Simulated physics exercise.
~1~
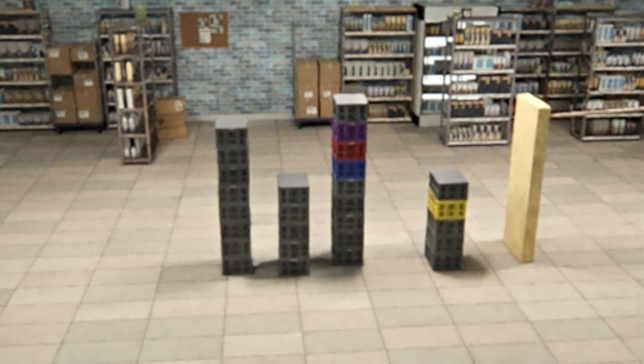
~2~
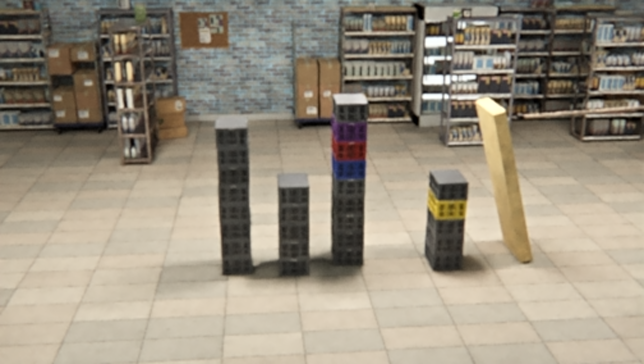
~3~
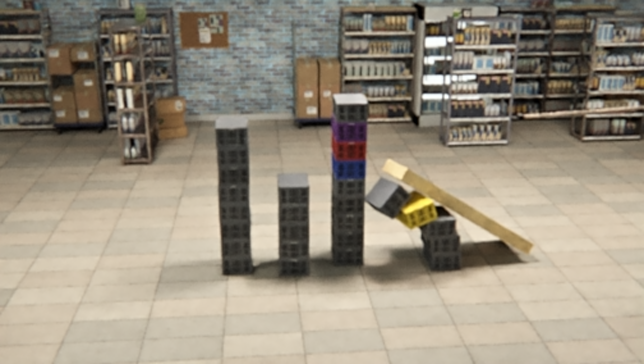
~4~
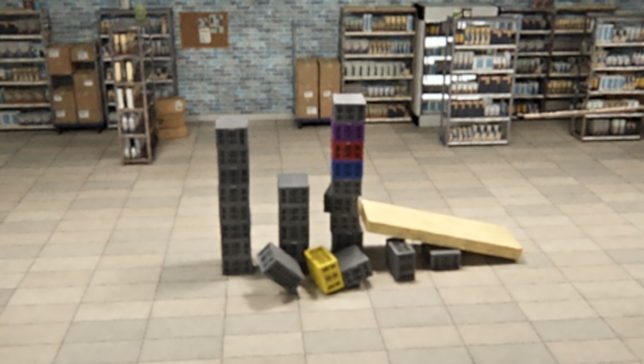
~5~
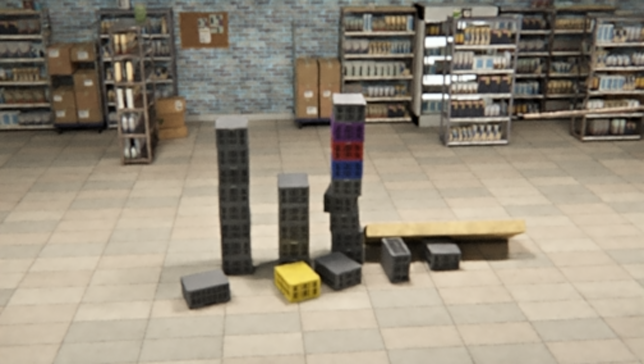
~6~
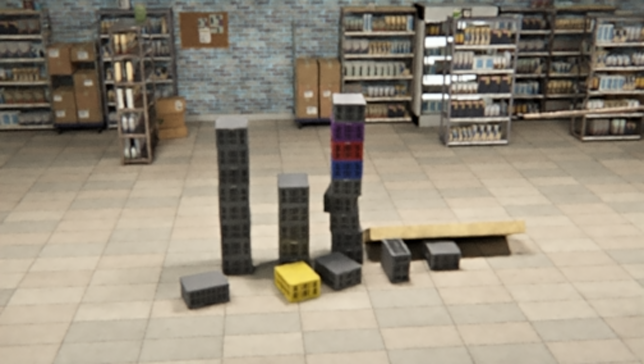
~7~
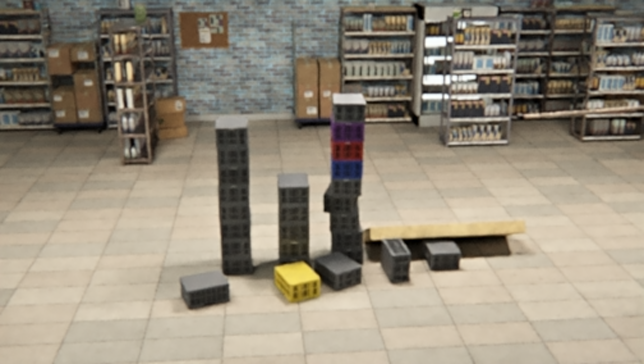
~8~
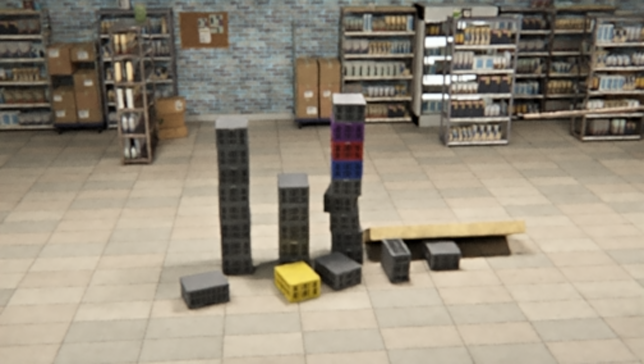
In a storeroom with a pale tiled floor, a blue brick wall and stocked shelves behind, a still, slightly raised camera faces four stacks of dark crates. The tall third stack carries purple, red and blue crates, the short rightmost one has a yellow crate, and a tall wooden board stands at the far right. The board tips left and strikes the short stack, toppling it. Its crates tumble left against and past the third stack's base as the board drops flat. Finally the yellow crate lies upside down among scattered dark ones, while the other three stacks still stand, the red crate still up.
